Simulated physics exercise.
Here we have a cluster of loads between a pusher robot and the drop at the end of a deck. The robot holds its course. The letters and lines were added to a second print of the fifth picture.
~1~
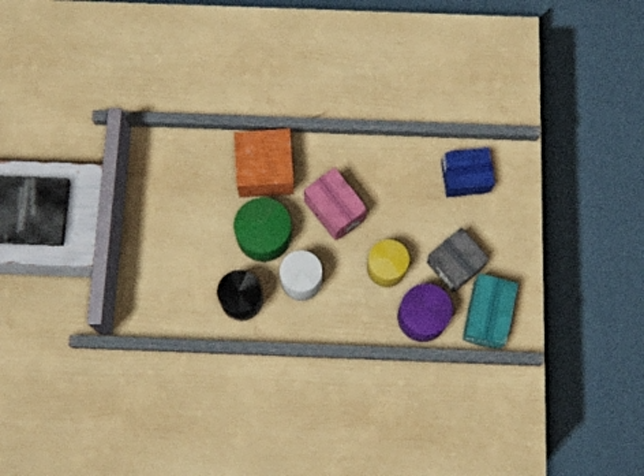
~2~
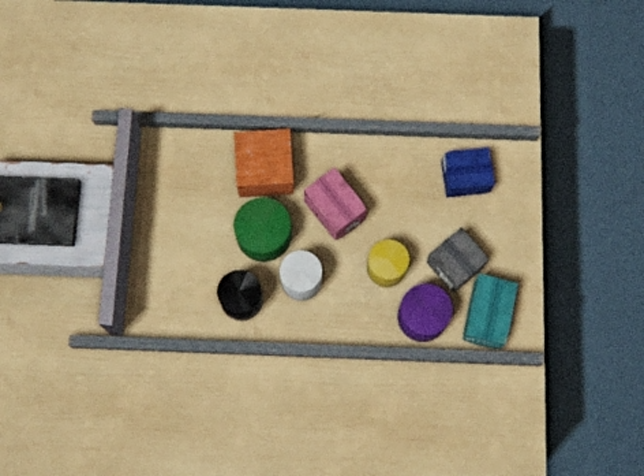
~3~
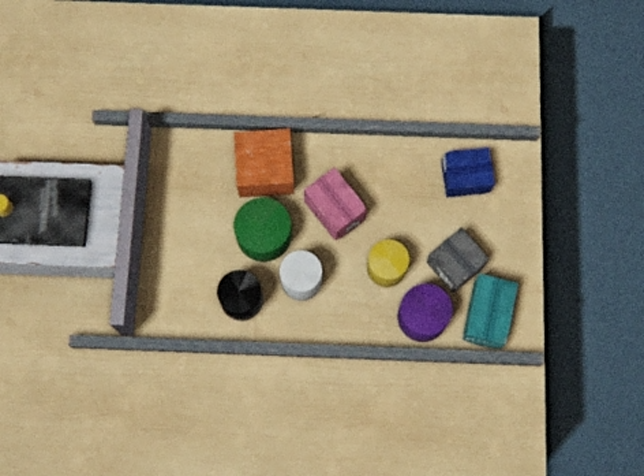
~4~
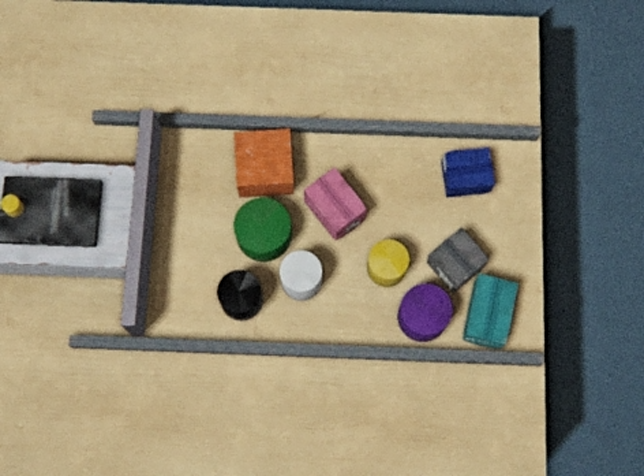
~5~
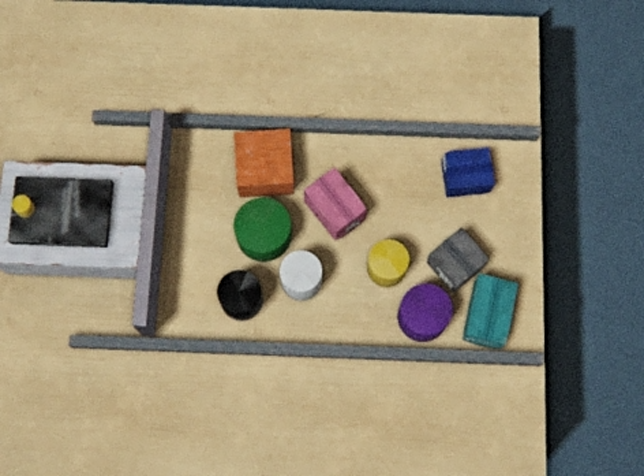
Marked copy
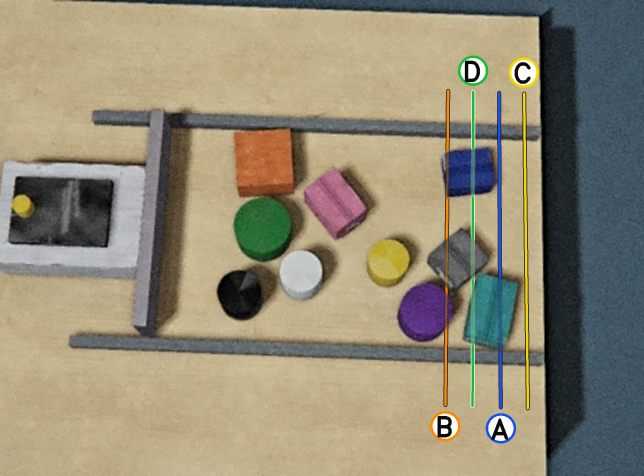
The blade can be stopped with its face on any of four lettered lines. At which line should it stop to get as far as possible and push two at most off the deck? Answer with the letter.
The farthest such stop is B.
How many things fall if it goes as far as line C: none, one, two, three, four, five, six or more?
In all, six or more.
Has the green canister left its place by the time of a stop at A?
By then, yes.
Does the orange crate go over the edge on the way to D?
By then, no.
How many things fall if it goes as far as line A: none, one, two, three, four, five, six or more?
By then, six or more.
On the marked copy, A at (500, 244); B at (447, 242); C at (526, 245); D at (473, 243).
Following B. Soon after the start, robot (177, 216); black canister (283, 299); orange crate (297, 166).
Later, robot (285, 220); grey parcel (470, 261); pink parcel (444, 219).
In the end, robot (366, 223); turquoise box over the edge; grey parcel over the edge; two fallen.
As for the rest, A drops six; C drops ten; D drops four.
